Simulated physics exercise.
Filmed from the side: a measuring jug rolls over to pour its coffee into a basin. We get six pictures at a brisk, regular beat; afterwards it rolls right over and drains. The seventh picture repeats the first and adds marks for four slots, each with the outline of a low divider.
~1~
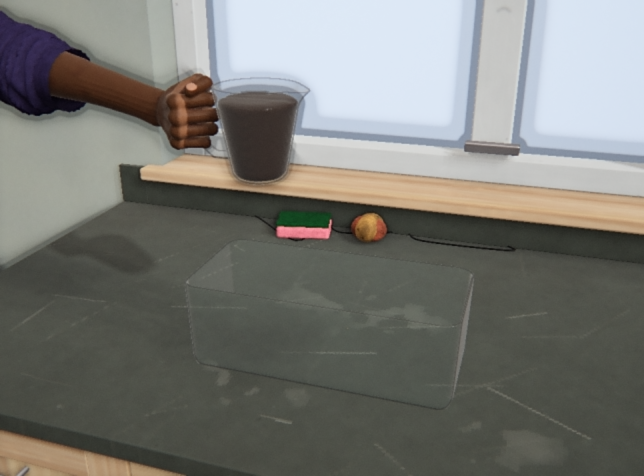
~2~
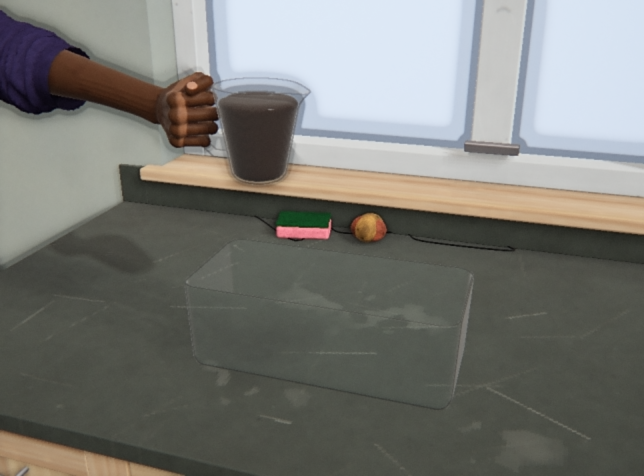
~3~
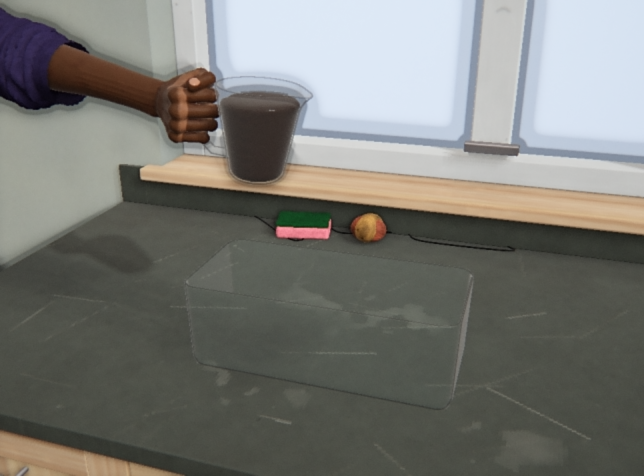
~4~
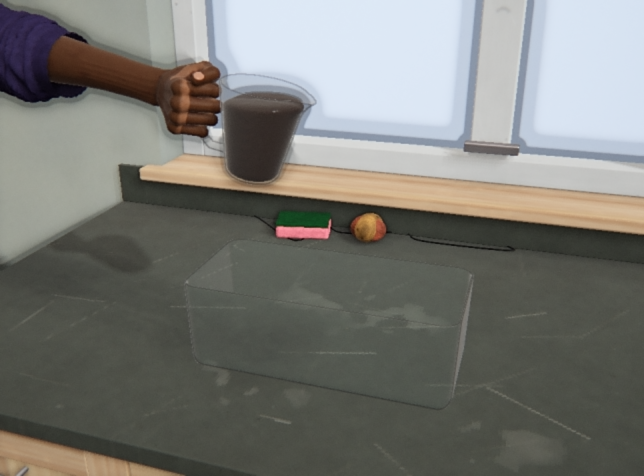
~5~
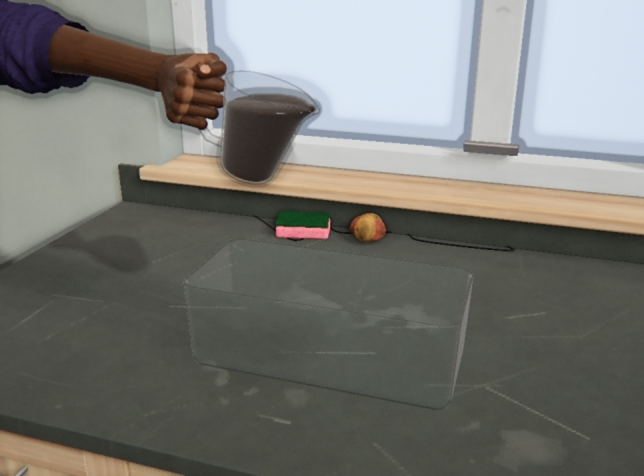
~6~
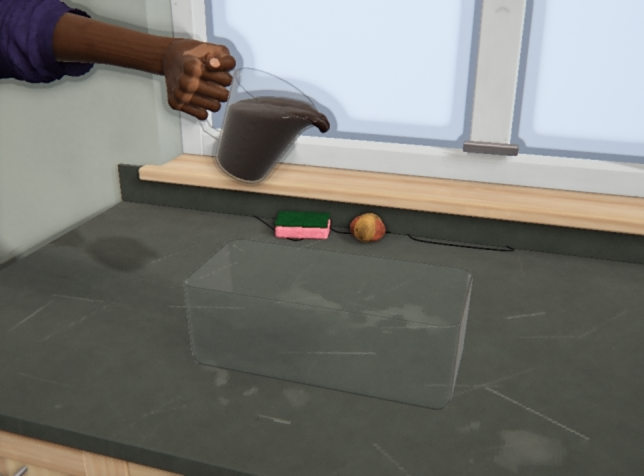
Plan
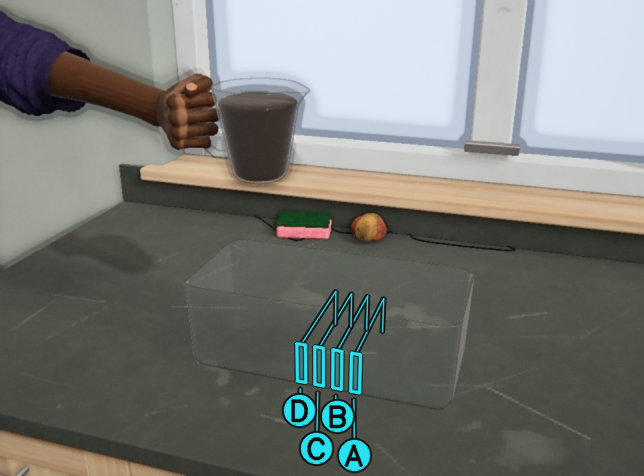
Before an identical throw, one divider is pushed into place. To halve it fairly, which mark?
Best: A.
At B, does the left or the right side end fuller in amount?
The right side.
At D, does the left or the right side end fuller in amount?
More ends on the right.
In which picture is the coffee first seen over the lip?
Picture 6.
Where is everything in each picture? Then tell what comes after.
Upright, lip at (308, 91); basin from (196, 358) to (452, 407); nothing has left yet.
Upright, lip at (308, 93); nothing has left yet.
Tipped about 5°, lip at (311, 97); nothing has left yet.
Tipped about 11°, lip at (314, 103); nothing has left yet.
Tipped about 19°, lip at (318, 112); nothing has left yet.
Tipped about 28°, lip at (320, 123); coffee is over the lip, down to (324, 130).
On the marked copy, A at (353, 398); B at (335, 395); C at (317, 391); D at (300, 388).
For position A, about 49 % ends left of the wall and 49 % right of it.
For position B, about 16 % ends left of the wall and 82 % right of it.
For position C, about 4 % ends left of the wall and 95 % right of it.
For position D, about 3 % ends left of the wall and 95 % right of it.
